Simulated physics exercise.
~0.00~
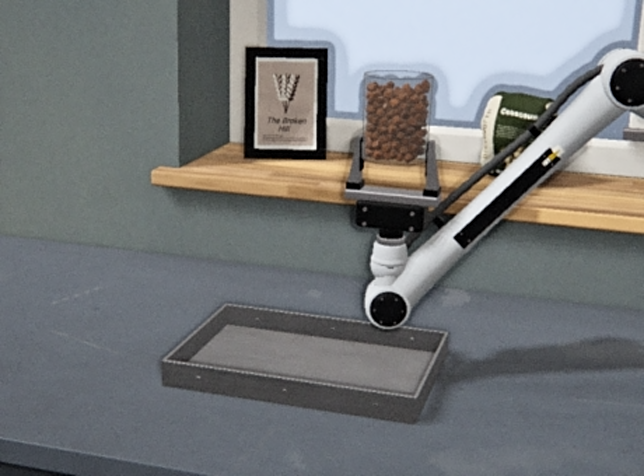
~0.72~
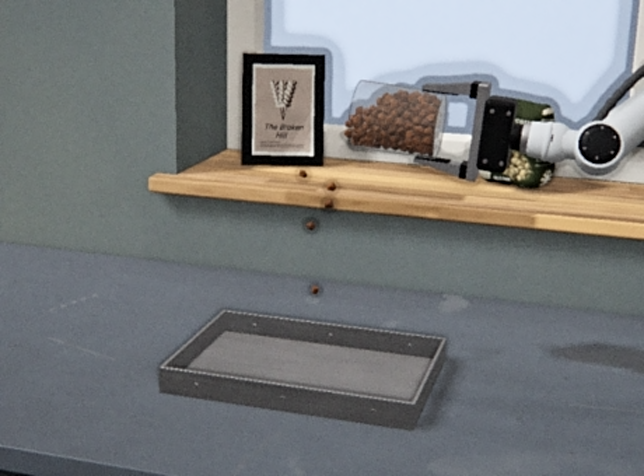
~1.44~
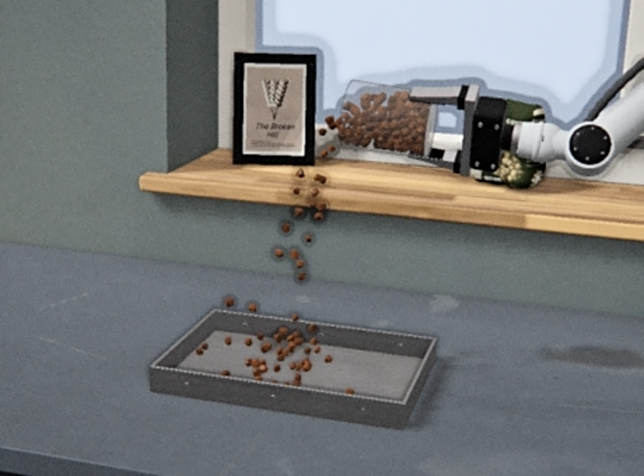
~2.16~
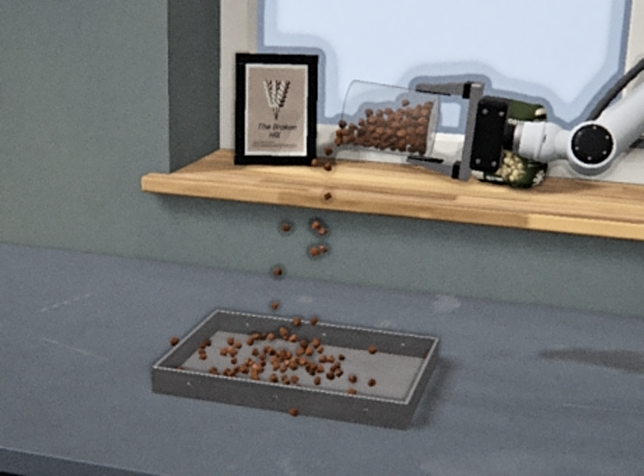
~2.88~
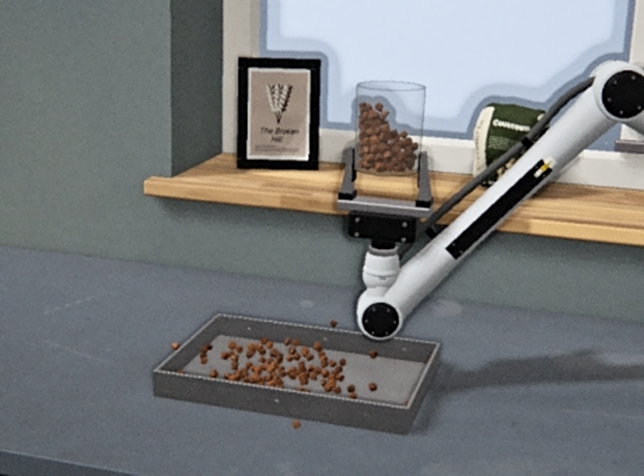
Robot arm tipping a clear tumbler of brown pellets over a grey tray, spilling many, then righting it still partly full.
